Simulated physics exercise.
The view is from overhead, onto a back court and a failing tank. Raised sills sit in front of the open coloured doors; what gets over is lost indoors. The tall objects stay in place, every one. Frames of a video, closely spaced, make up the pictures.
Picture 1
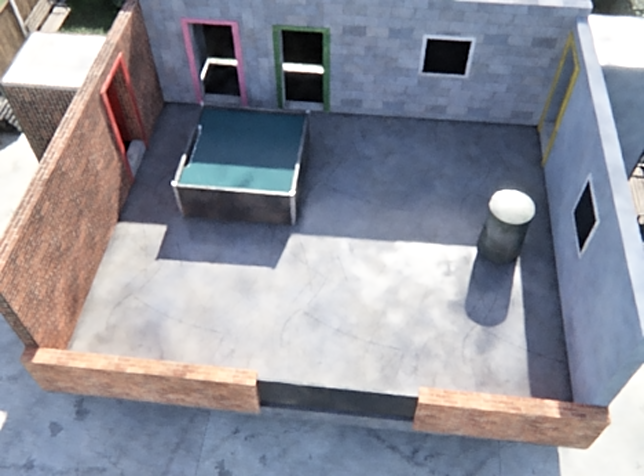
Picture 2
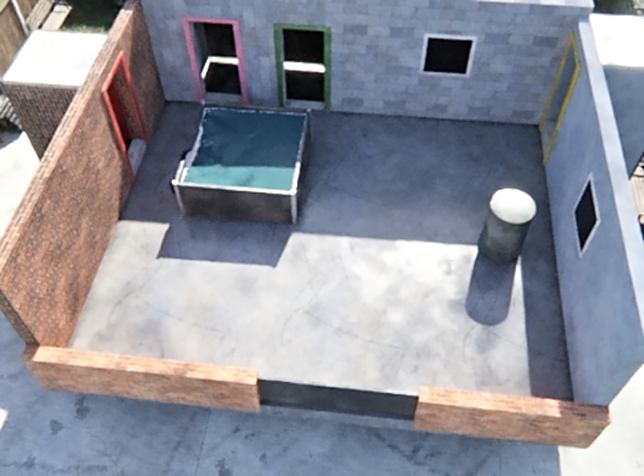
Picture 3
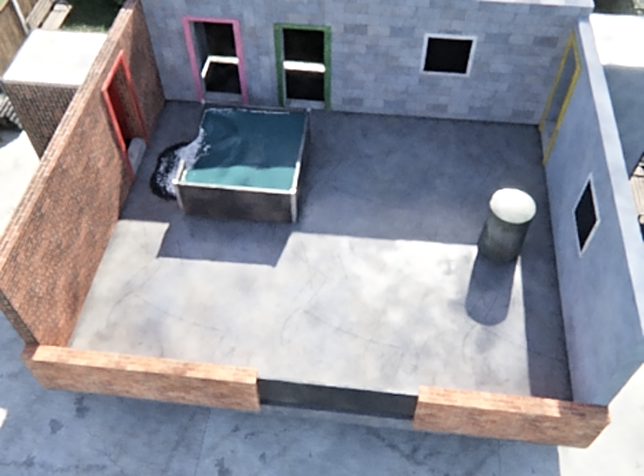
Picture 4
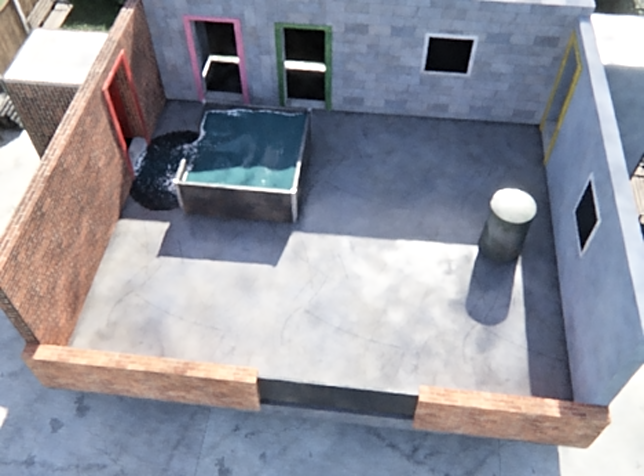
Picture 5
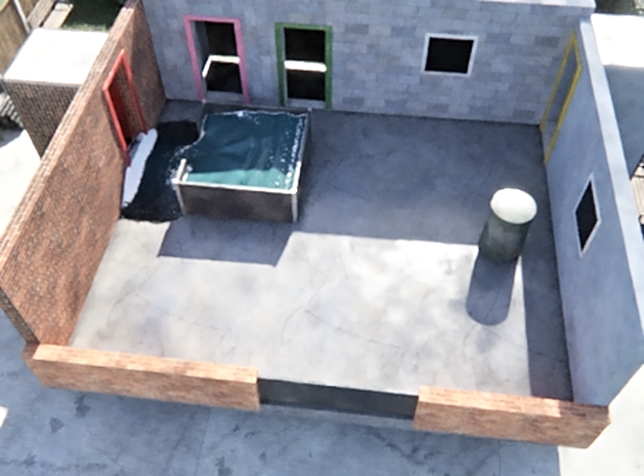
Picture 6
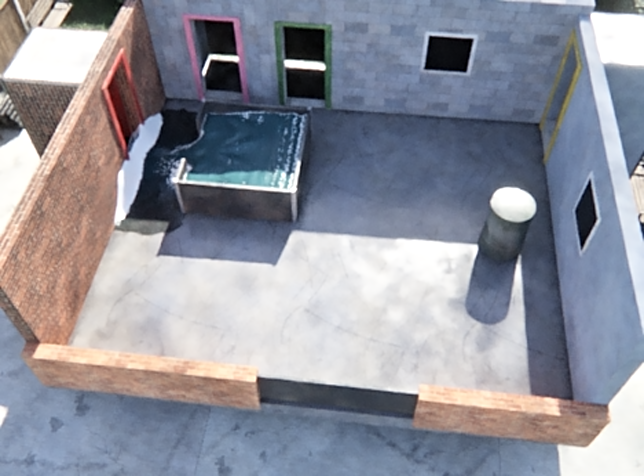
A tank in a walled back court pouring water from its left side, the dark pool spreading to the brick wall.
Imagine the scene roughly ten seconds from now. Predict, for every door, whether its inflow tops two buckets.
Green door: Tops two buckets; red door: Tops two buckets; pink door: Tops two buckets; yellow door: Does not top two buckets.
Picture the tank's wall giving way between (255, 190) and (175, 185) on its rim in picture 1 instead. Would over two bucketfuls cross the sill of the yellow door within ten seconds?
Result - yellow door: Within bounds.
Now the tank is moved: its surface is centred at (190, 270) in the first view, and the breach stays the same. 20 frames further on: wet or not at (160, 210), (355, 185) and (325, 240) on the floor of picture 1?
As listed: Wet, free of water, not flooded.
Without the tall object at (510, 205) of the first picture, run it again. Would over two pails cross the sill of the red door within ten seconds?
As it plays out, the red breaks the limit.
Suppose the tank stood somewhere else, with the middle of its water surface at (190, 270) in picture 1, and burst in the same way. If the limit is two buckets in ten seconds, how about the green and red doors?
Looking at it, the green door breaks the limit and the red door comes in under.
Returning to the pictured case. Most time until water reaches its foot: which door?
That is the one in yellow.
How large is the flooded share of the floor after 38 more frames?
About 70 percent.
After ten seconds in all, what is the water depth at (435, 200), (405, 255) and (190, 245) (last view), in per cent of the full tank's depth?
Some 6, 8 and 2 in a hundred.
A moment on, water covers 10 % of the floor; the green door not reached, the red door far over two buckets in, the pink door wet at the sill, nothing in, the yellow door not reached.
Next, water covers 25 % of the floor; the green door wet at the sill, nothing in, the red door far over two buckets in, the pink door under two buckets in, the yellow door not reached.
Then, water covers 40 % of the floor; the green door wet at the sill, nothing in, the red door far over two buckets in, the pink door under two buckets in, the yellow door not reached.
Later, water covers 70 % of the floor; the green door under two buckets in, the red door far over two buckets in, the pink door over two buckets in, the yellow door wet at the sill, nothing in.
In the end, water covers 95 % of the floor; the green door over two buckets in, the red door far over two buckets in, the pink door over two buckets in, the yellow door wet at the sill, nothing in.
